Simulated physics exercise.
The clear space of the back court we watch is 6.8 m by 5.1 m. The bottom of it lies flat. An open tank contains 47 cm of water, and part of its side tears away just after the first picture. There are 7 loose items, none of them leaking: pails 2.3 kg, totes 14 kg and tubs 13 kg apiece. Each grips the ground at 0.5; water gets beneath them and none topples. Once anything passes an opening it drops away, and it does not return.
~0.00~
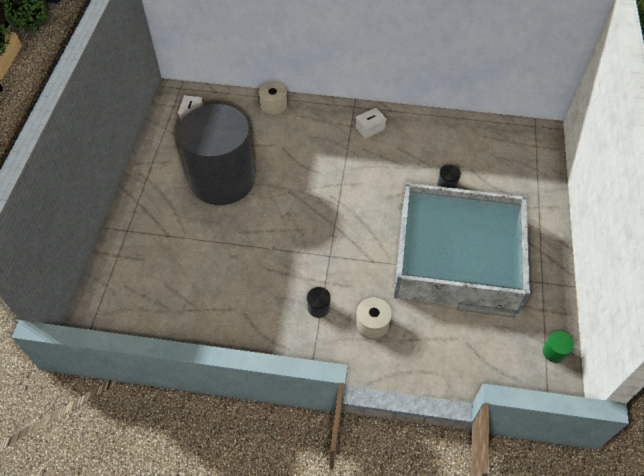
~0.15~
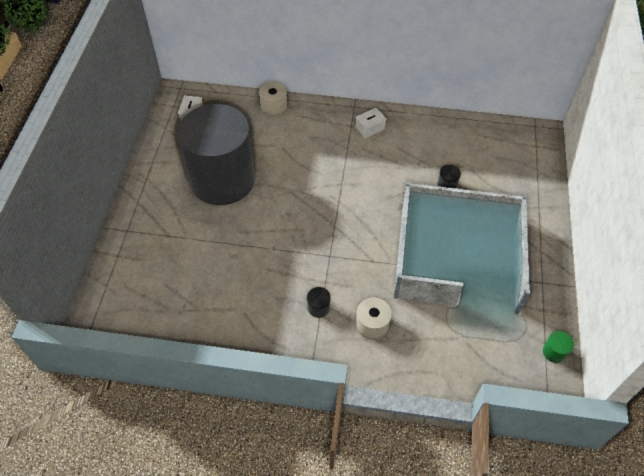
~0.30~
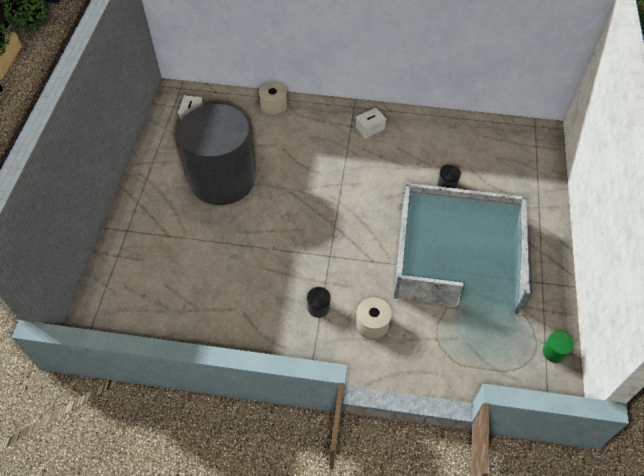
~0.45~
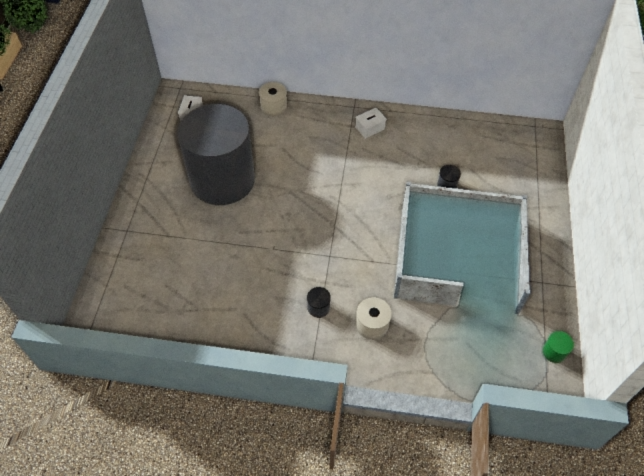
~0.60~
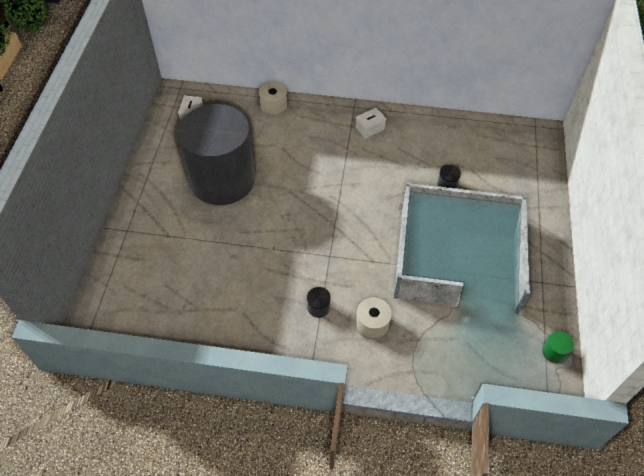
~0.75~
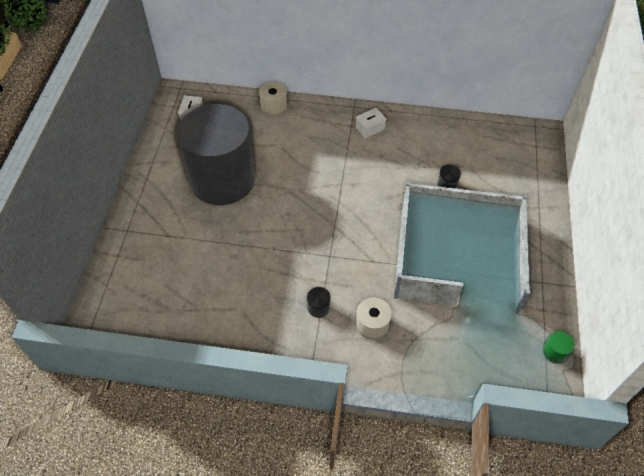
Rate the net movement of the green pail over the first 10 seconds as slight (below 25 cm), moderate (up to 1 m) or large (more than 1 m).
Large.
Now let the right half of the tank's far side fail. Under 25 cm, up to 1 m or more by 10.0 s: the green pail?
What happens next is that the green pail gets swept a long way.
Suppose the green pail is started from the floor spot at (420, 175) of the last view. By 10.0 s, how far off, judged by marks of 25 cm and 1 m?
As it turns out, it barely budges.
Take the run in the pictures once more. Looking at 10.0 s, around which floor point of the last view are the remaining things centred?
Roughly at (332, 186).
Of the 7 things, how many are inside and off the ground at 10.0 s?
Answer: 0.
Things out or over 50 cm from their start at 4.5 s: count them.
Count: 1.
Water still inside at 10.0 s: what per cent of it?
Somewhere near 62 percent, give or take.
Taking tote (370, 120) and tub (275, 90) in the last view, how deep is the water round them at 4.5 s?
Close to 0 and 0 centimetres.
After 2.0 s the green pail is near (550, 307), 0.5 m from its start, afloat; 0 of 7 are out; 1 afloat.
After 4.5 s the green pail is near (544, 109), 4.1 m from its start, afloat; 0 of 7 are out; 1 afloat.
After 7.0 s the green pail is near (422, 128), 4.0 m from its start, aground; 0 of 7 are out; 0 afloat.
After 10.0 s the green pail is near (367, 168), 3.7 m from its start, aground; 0 of 7 are out; 0 afloat.
